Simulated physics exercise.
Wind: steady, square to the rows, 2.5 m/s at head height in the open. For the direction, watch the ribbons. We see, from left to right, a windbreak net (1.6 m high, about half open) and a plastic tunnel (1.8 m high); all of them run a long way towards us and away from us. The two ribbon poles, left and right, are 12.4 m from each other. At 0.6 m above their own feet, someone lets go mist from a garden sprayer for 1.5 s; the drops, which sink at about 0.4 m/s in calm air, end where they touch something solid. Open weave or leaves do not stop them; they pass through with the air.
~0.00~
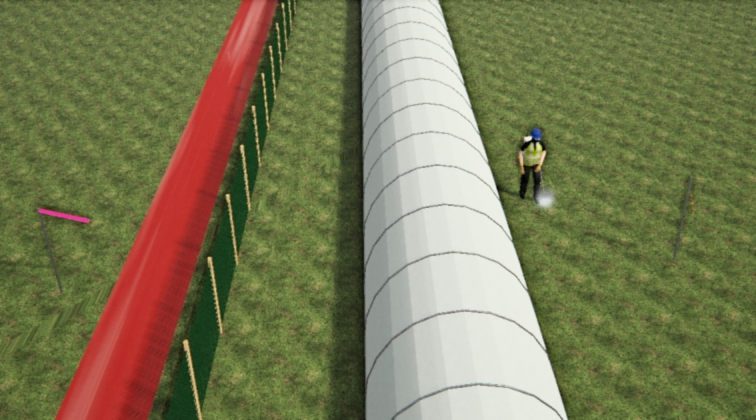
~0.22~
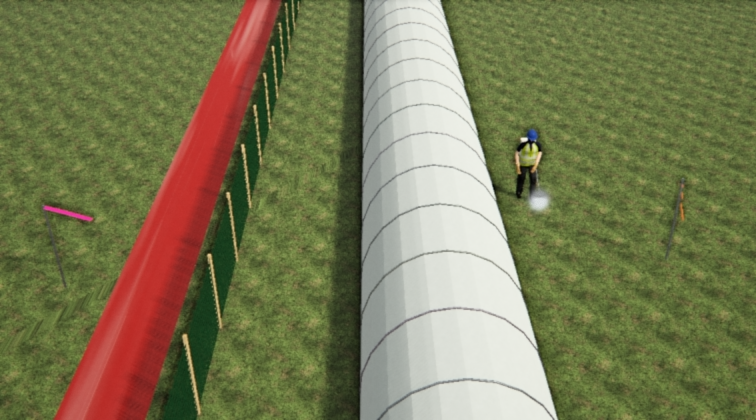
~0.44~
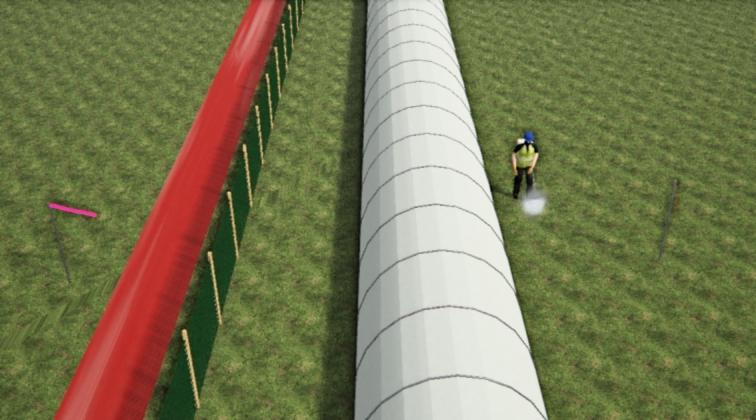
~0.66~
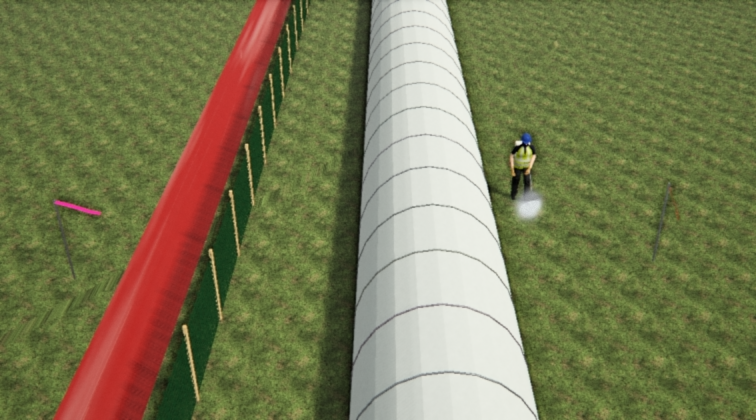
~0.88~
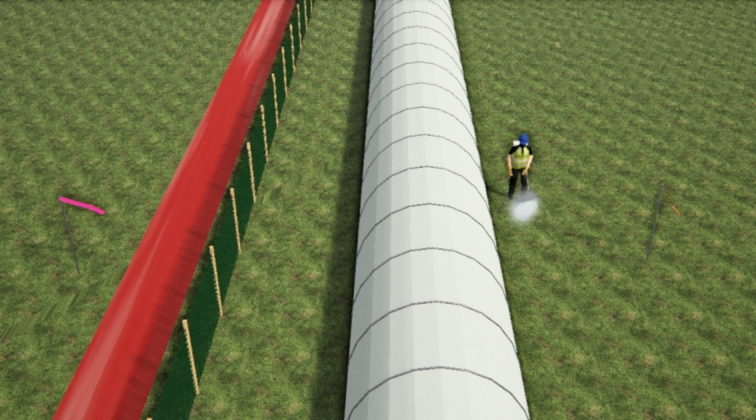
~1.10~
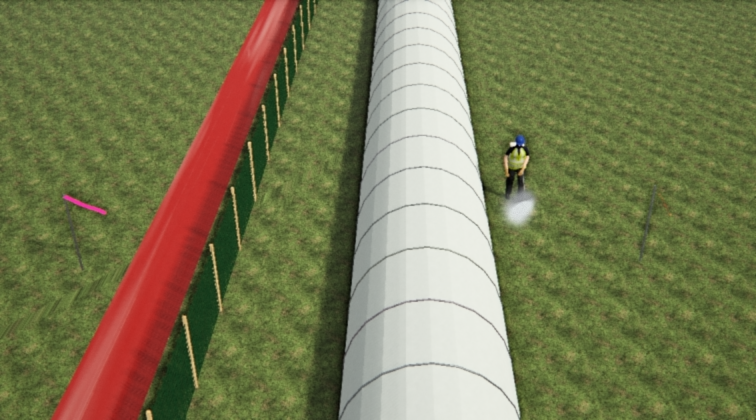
On a grassy field with a red barrier, a green net and a long pale tunnel, a person in a blue hat stood at the right, releasing mist that grew into a small white puff.
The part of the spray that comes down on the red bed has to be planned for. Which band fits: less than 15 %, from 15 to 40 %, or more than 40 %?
Less than 15 %.
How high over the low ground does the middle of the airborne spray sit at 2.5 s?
About 0.2 m.
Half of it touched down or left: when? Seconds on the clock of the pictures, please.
Roughly at 2.6 s.
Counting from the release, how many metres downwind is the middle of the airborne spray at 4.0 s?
It is around 0.5 m.
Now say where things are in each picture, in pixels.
The first frame shows the left ribbon ends at (89, 221), leaning 70 degrees to the right, the spray in the air spans x = 540 to 550 around y = 200 and it comes from (544, 196).
The second frame shows the spray in the air spans x = 535 to 545 around y = 200 and the red one passes (160, 266).
The third frame shows the left ribbon ends at (96, 216), leaning 70 degrees to the right, the spray in the air spans x = 525 to 540 around y = 200 and the top of the plastic tunnel crosses (429, 153).
The fourth frame shows the spray in the air spans x = 520 to 535 around y = 205 and the red one passes (189, 202).
The fifth frame shows the left ribbon ends at (103, 213), leaning 70 degrees to the right and the spray in the air spans x = 515 to 535 around y = 205.
The sixth frame shows the spray in the air spans x = 510 to 530 around y = 205 and the top of the plastic tunnel crosses (423, 155).
After 2.5 s, 44 % is no longer flying here, and 0 % lies on the red bed; the middle of what still flies is 0.2 m above the low ground, near (512, 213).
After 4.0 s, 86 % is no longer flying here, and 0 % lies on the red bed; the middle of what still flies is 0.2 m above the low ground, near (505, 213).
After 8.0 s, 98 % is no longer flying here, and 0 % lies on the red bed.
After 20.0 s, 100 % is no longer flying here, and 0 % lies on the red bed.
After 45.0 s, 100 % is no longer flying here, and 0 % lies on the red bed.
